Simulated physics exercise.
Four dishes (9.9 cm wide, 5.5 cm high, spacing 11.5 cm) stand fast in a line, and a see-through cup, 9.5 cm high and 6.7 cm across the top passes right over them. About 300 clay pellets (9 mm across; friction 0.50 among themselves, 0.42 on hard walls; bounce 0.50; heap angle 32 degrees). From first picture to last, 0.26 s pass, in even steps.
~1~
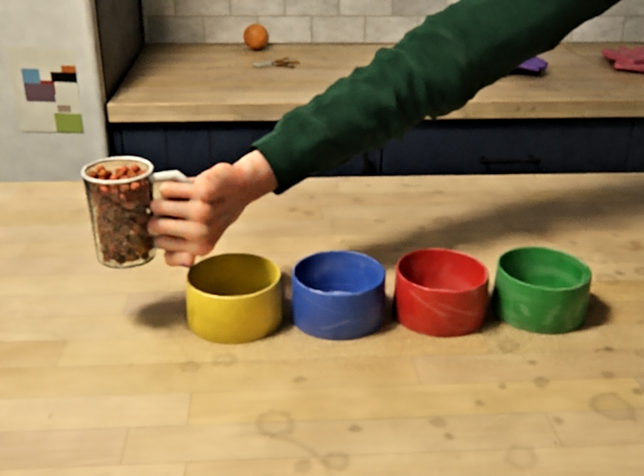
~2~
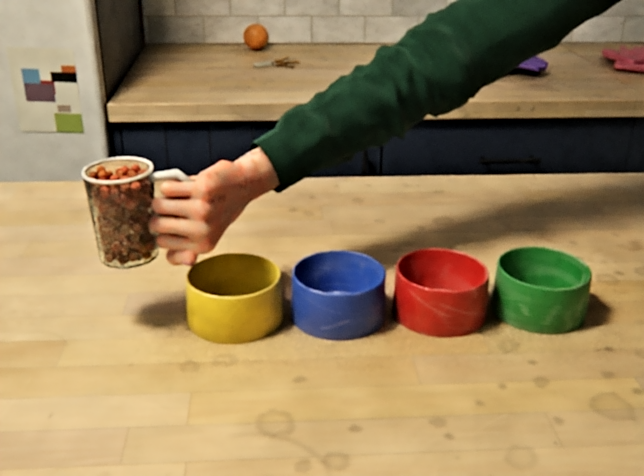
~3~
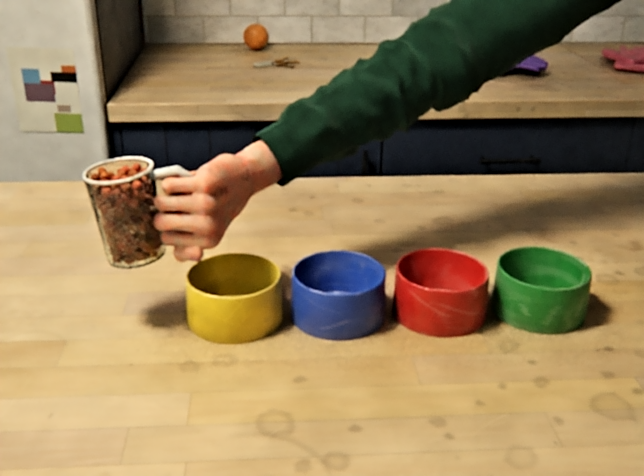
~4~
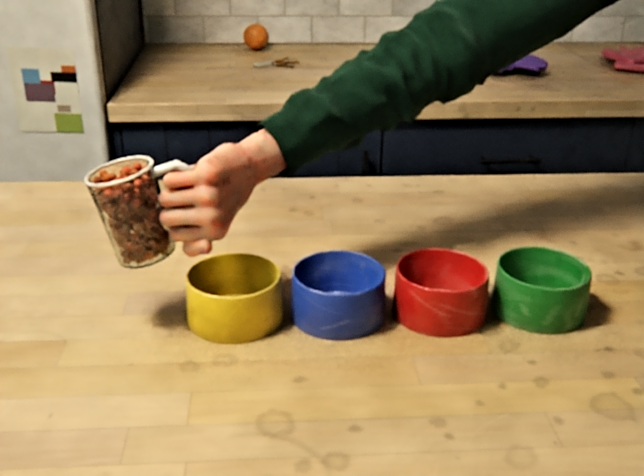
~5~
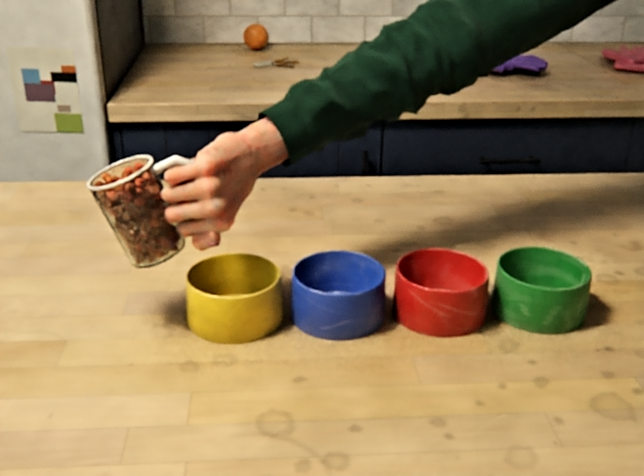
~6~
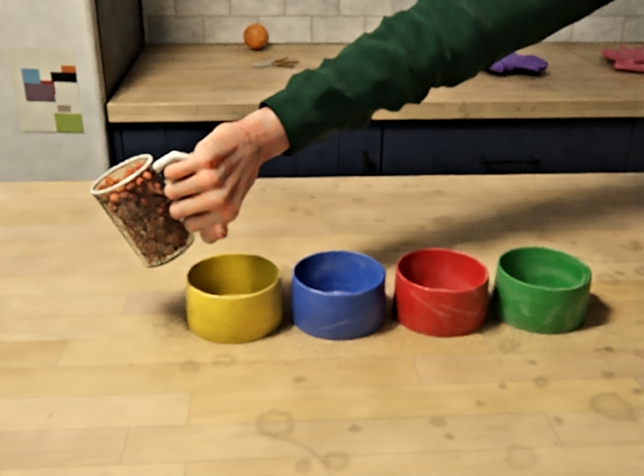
At first, a hand in a green sleeve holds a clear cup full of small reddish-brown pieces upright, left of a row of yellow, blue, red and green dishes. Then the hand gradually tilts the cup to the left, shifting it slightly right, while the pieces stay inside and the dishes remain still.
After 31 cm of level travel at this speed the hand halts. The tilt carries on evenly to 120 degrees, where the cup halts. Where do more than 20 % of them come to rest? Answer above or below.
Red dish: Below; blue dish: Below; green dish: Below; yellow dish: Above; on the counter: Above.
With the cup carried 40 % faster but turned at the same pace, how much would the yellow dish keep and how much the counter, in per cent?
Yellow 80; counter 10.
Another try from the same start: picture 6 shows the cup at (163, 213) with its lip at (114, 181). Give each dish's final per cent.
Red 0; blue 90; green 0; yellow 0.
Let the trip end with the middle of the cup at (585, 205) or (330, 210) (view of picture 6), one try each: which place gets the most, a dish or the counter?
The winner: Yellow, then yellow.
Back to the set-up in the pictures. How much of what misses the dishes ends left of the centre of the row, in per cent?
About 100 per cent.
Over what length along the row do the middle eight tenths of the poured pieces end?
Some 14 cm.
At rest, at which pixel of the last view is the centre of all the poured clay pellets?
Near (211, 310).
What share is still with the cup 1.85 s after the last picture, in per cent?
Some 0 per cent of the load.
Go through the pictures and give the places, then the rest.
In the first frame, cup at (123, 213), tilt 0 degrees, lip at (84, 171), moved 0.0 cm; middle of the pieces at (122, 212); yellow dish at (234, 275); blue dish at (339, 272); red dish at (443, 270); green dish at (544, 267).
In the second frame, cup at (124, 213), tilt 1 degrees, lip at (84, 171), moved 0.1 cm; middle of the pieces at (123, 212).
In the third frame, cup at (128, 213), tilt 6 degrees, lip at (85, 174), moved 0.5 cm; middle of the pieces at (127, 212).
In the fourth frame, cup at (134, 213), tilt 12 degrees, lip at (87, 178), moved 1.1 cm; middle of the pieces at (133, 212).
In the fifth frame, cup at (140, 213), tilt 19 degrees, lip at (89, 183), moved 1.7 cm; middle of the pieces at (139, 212).
In the sixth frame, cup at (146, 213), tilt 26 degrees, lip at (93, 188), moved 2.4 cm; middle of the pieces at (145, 212); yellow dish at (234, 275); blue dish at (339, 272); red dish at (443, 270); green dish at (544, 267).
Then, 1.11 s after the last picture, tilt 120 degrees; cup holds 5 %, yellow 60 %.
Then, 1.85 s after the last picture, tilt 120 degrees; cup holds 0 %, yellow 65 %.
Then, 2.62 s after the last picture, tilt 120 degrees; cup holds 0 %, yellow 65 %.
In the end, red 0 %, blue 0 %, green 0 %, yellow 65 %, counter 35 %.
